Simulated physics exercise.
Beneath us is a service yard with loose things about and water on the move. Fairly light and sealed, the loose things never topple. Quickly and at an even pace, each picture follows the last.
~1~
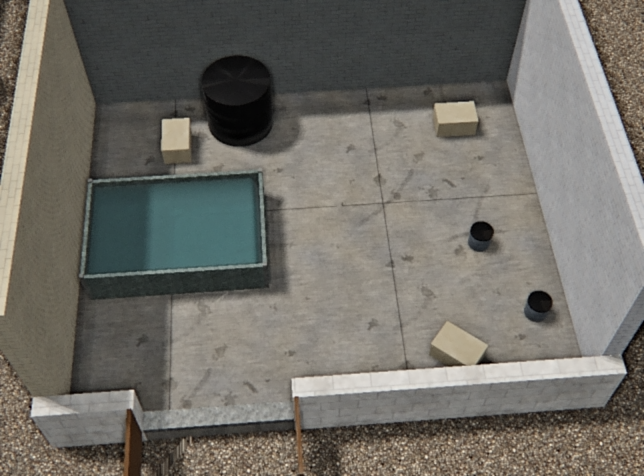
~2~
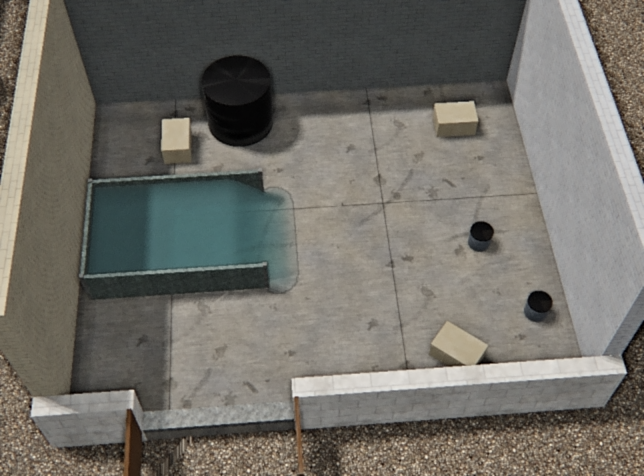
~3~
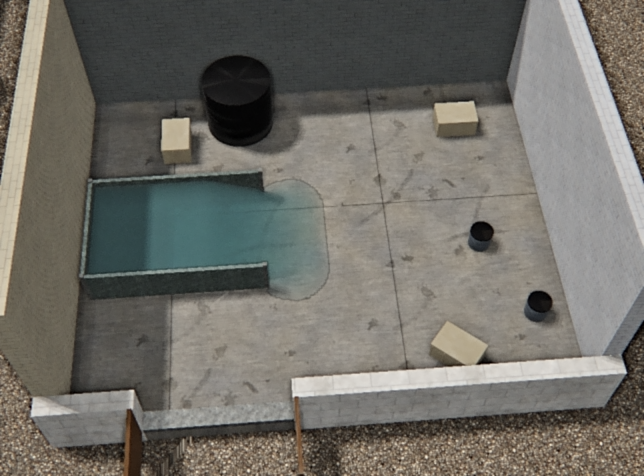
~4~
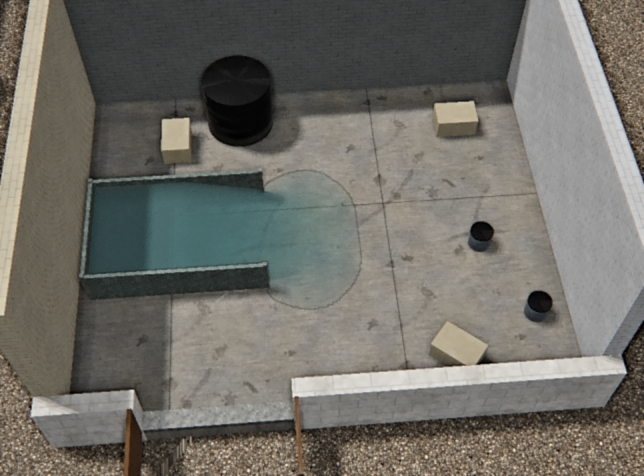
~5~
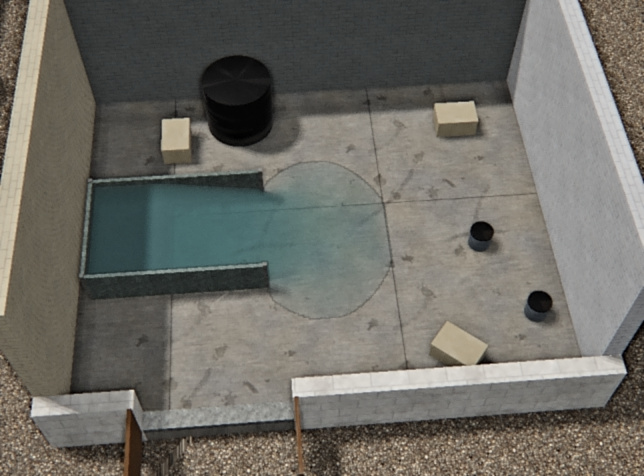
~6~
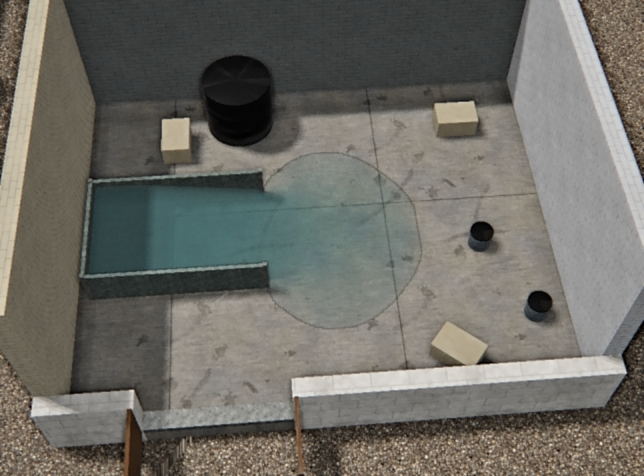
Teal water pours from the open right end of a tank and spreads across the yard floor.
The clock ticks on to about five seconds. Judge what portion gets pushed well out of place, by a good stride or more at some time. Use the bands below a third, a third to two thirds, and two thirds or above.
It falls two thirds or above.
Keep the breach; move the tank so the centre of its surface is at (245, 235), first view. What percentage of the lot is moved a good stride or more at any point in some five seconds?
I reckon around 80 percent of them.
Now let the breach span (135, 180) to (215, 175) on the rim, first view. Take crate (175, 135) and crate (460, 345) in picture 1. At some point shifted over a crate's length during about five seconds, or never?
The first: Cleared that distance; the second: Stayed short.
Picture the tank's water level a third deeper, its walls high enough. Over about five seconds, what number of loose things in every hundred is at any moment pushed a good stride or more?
Share displaced: Approx. 80 percent.
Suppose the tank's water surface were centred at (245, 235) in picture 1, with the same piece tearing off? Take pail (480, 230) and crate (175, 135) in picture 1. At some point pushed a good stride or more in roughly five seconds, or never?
In the order asked: Got displaced that much and lacked the distance.
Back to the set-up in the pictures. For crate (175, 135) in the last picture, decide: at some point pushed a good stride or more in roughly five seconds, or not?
From what I can tell, not the full distance.
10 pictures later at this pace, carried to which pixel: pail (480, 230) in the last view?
Approximately at pixel (547, 236).
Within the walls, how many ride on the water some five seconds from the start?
That makes 4.
A moment on, 0 of 5 are well off their spots; 0 afloat.
Next, 1 of 5 are well off their spots; 1 afloat.
Later, 4 of 5 are well off their spots; 4 afloat.
In the end, 4 of 5 are well off their spots, and 4 have been at some point; 4 afloat.
